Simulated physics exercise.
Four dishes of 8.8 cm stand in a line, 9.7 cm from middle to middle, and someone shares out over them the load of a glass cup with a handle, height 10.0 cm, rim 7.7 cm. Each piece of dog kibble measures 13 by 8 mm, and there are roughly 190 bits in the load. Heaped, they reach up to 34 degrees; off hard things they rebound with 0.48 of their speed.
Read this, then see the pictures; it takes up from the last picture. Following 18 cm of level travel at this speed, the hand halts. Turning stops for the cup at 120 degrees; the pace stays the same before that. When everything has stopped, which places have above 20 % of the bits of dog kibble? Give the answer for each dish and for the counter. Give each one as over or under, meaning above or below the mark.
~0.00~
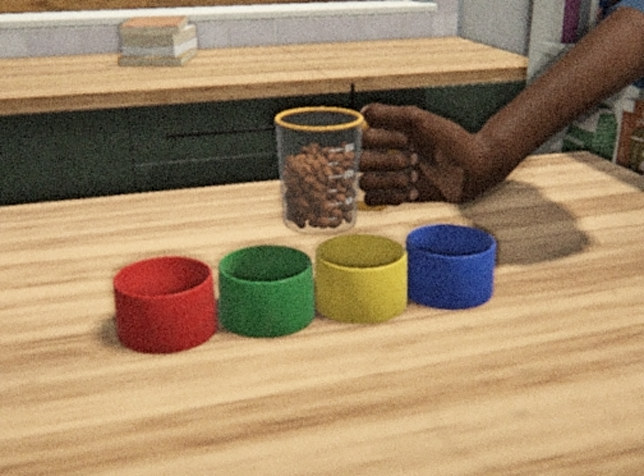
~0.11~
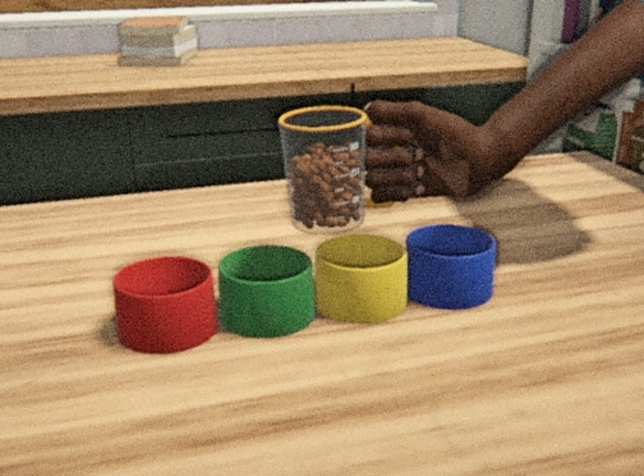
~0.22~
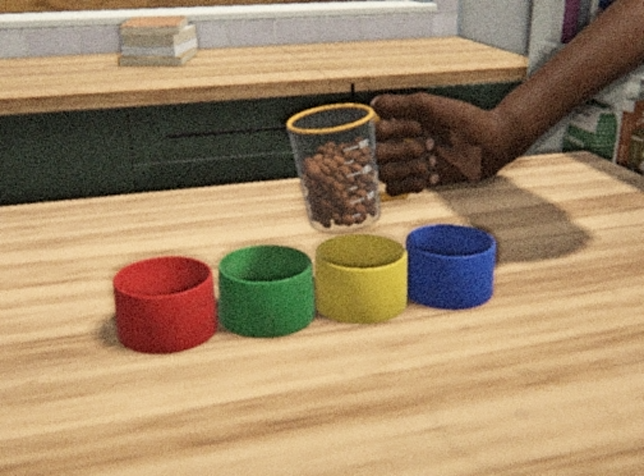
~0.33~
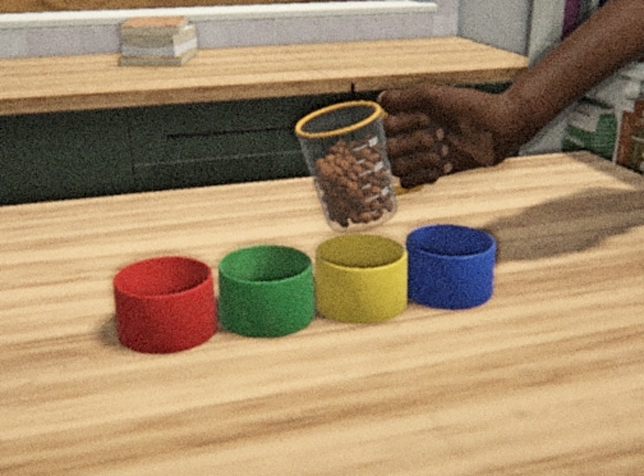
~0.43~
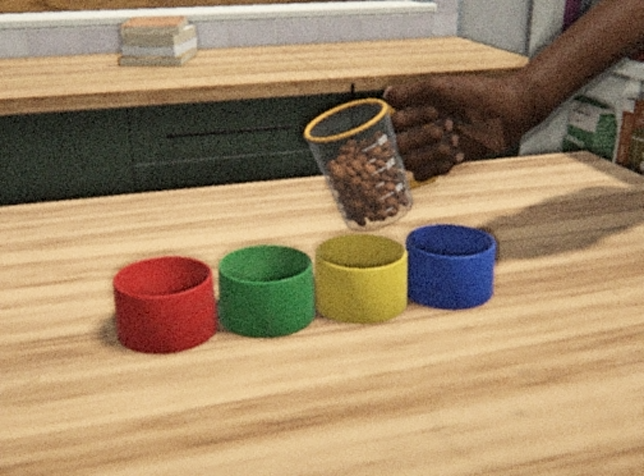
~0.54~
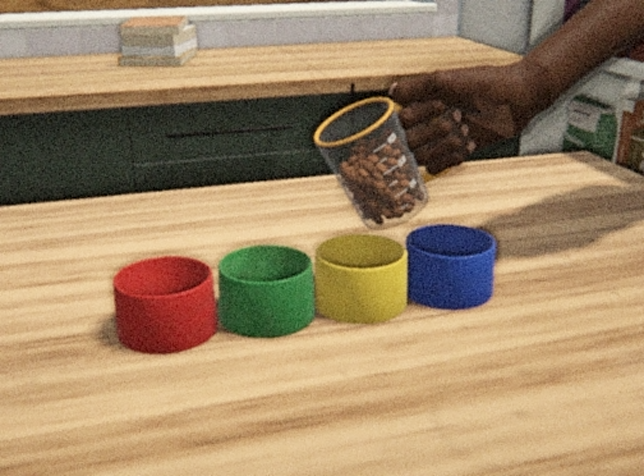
Red: Under, blue: Over, green: Under, yellow: Under, counter: Under.
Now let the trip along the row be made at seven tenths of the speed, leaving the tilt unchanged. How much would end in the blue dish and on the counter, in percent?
Blue: 100; counter: 0.
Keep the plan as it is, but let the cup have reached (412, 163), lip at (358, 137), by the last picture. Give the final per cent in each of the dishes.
It'd finish with red at 0, blue at 100, green at 0 and yellow at 0.
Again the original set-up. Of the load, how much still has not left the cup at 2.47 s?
Roughly 25 %.
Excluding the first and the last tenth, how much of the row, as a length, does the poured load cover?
Length: Approx. 5 cm.
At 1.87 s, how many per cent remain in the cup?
Reading: Approx. 100 %.
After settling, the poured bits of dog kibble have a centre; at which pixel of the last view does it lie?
(441, 266) or so.
Then, at 1.34 s, tilt 70 degrees; cup holds 100 %.
After 1.87 s, tilt 99 degrees; cup holds 100 %.
Then, at 2.47 s, tilt 120 degrees; cup holds 25 %, blue 75 %.
In the end, at 3.4 s, red 0 %, blue 95 %, green 0 %, yellow 0 %, counter 0 %.
